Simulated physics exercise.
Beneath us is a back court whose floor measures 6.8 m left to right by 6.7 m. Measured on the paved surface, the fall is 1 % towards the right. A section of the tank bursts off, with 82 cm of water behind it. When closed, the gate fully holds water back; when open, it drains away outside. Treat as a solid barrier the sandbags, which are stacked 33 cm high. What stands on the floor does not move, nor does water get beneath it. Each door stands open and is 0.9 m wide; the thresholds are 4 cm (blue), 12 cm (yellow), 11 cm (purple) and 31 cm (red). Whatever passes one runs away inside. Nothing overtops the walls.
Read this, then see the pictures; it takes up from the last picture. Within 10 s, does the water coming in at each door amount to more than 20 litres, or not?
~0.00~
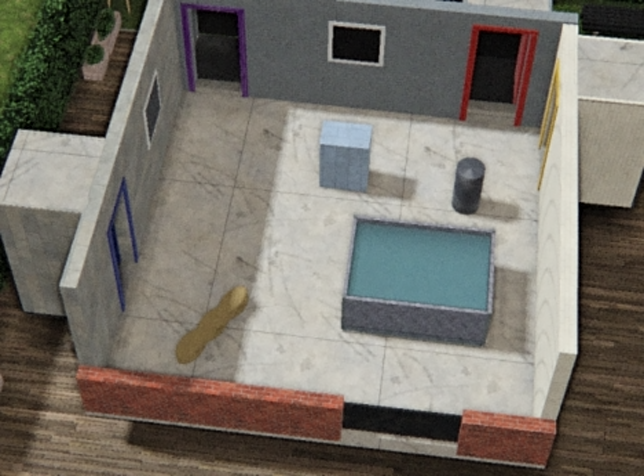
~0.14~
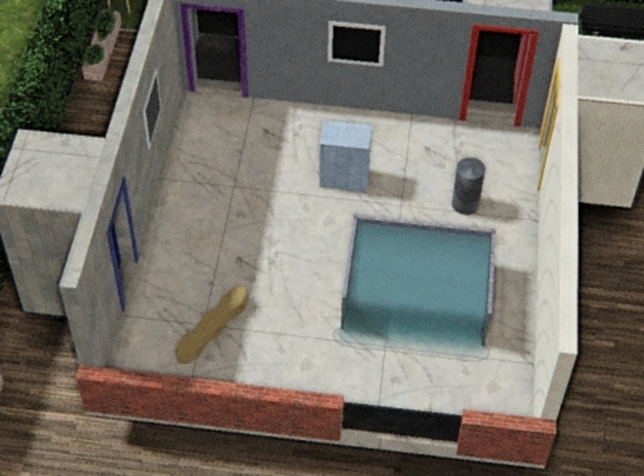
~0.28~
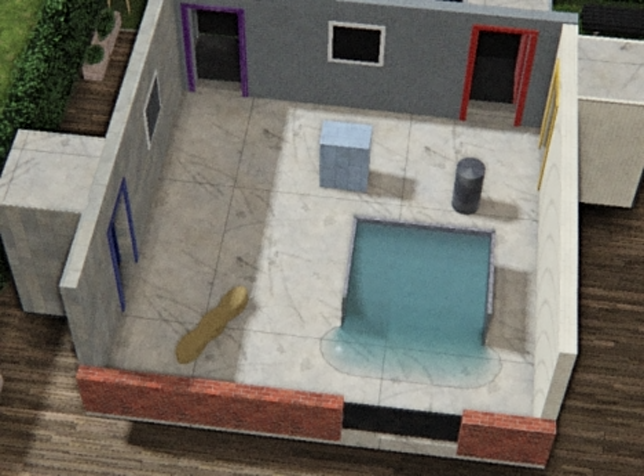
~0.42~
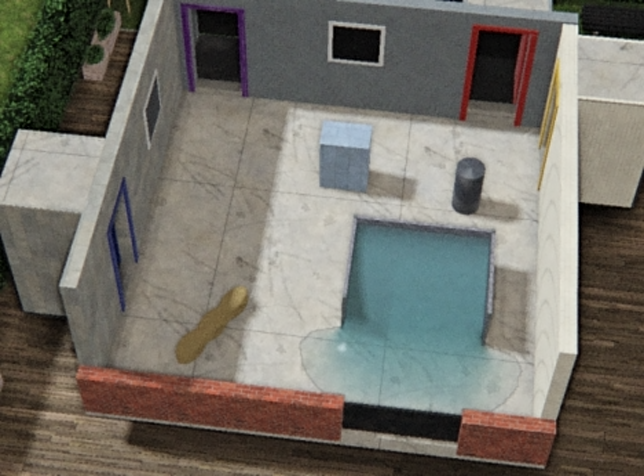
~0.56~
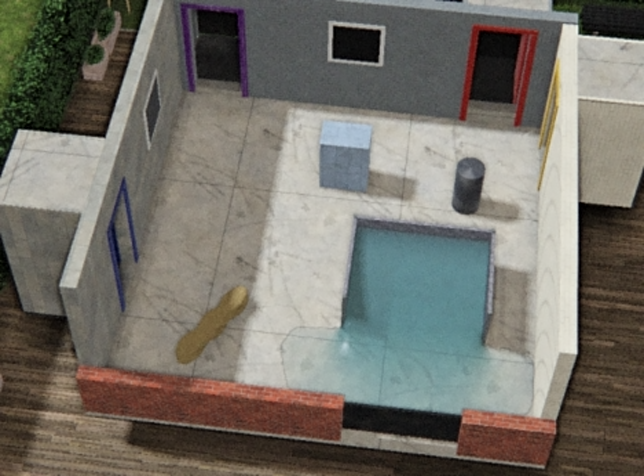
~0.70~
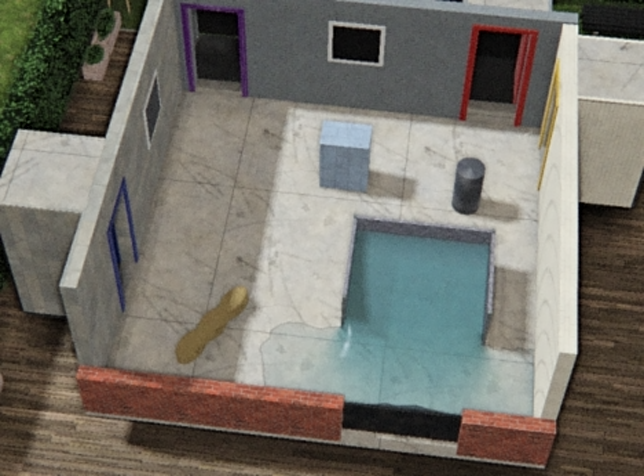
At the blue door: Not more than 20 litres. At the yellow door: Not more than 20 litres. At the purple door: Not more than 20 litres. At the red door: Not more than 20 litres.
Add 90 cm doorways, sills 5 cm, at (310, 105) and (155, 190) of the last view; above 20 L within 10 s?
Per doorway, in order: Sufficient / insufficient.
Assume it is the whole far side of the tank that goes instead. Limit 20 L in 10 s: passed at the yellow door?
Yellow: Exceeds.
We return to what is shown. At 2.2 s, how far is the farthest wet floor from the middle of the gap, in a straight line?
That's near 5.0 m in a straight line.
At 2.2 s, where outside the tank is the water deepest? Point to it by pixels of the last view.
Close to pixel (524, 442).
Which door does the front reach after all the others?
The final one is the purple door.
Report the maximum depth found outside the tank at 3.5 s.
Roughly 41 cm.
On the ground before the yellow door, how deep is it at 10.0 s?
The depth there is around 9.5 cm.
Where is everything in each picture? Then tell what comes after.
The first picture shows still water, 82 cm deep, in the tank at (420, 266).
In the second picture, the front is at (337, 332), 1.2 m from the gap at (414, 323); 0.6 m2 of floor is under water; 82 cm left at the back of the tank.
In the third picture, the front is at (327, 349), 1.4 m from the gap at (414, 326); 2.0 m2 of floor is under water; 77 cm left at the back of the tank.
In the fourth picture, the front is at (309, 366), 1.8 m from the gap at (414, 327); 4.0 m2 of floor is under water; 71 cm left at the back of the tank.
In the fifth picture, the front is at (294, 387), 2.2 m from the gap at (414, 328); 5.9 m2 of floor is under water; 69 cm left at the back of the tank.
In the sixth picture, the front is at a hidden place, 2.6 m from the gap at (414, 328); 6.6 m2 of floor is under water; 62 cm left at the back of the tank.
After 1.4 s water covers 20 % of the floor and is deepest (66 cm) near (524, 442); blue door not reached, yellow door not reached, purple door not reached, red door not reached.
After 2.2 s water covers 25 % of the floor and is deepest (50 cm) near (524, 442); blue door not reached, yellow door not reached, purple door not reached, red door not reached.
After 3.5 s water covers 55 % of the floor and is deepest (41 cm) near (534, 128); blue door 6 cm at the sill, 0 L in, yellow door 10 cm at the sill, 0 L in, purple door not reached, red door 23 cm at the sill, 0 L in.
After 6.0 s water covers 95 % of the floor and is deepest (18 cm) near (267, 100); blue door 4 cm at the sill, 3 L in, yellow door 8 cm at the sill, 4 L in, purple door 8 cm at the sill, 0 L in, red door 14 cm at the sill, 0 L in.
After 10.0 s water covers 95 % of the floor and is deepest (14 cm) near (530, 266); blue door 2 cm at the sill, 3 L in, yellow door 9 cm at the sill, 7 L in, purple door 10 cm at the sill, 2 L in, red door 8 cm at the sill, 0 L in.
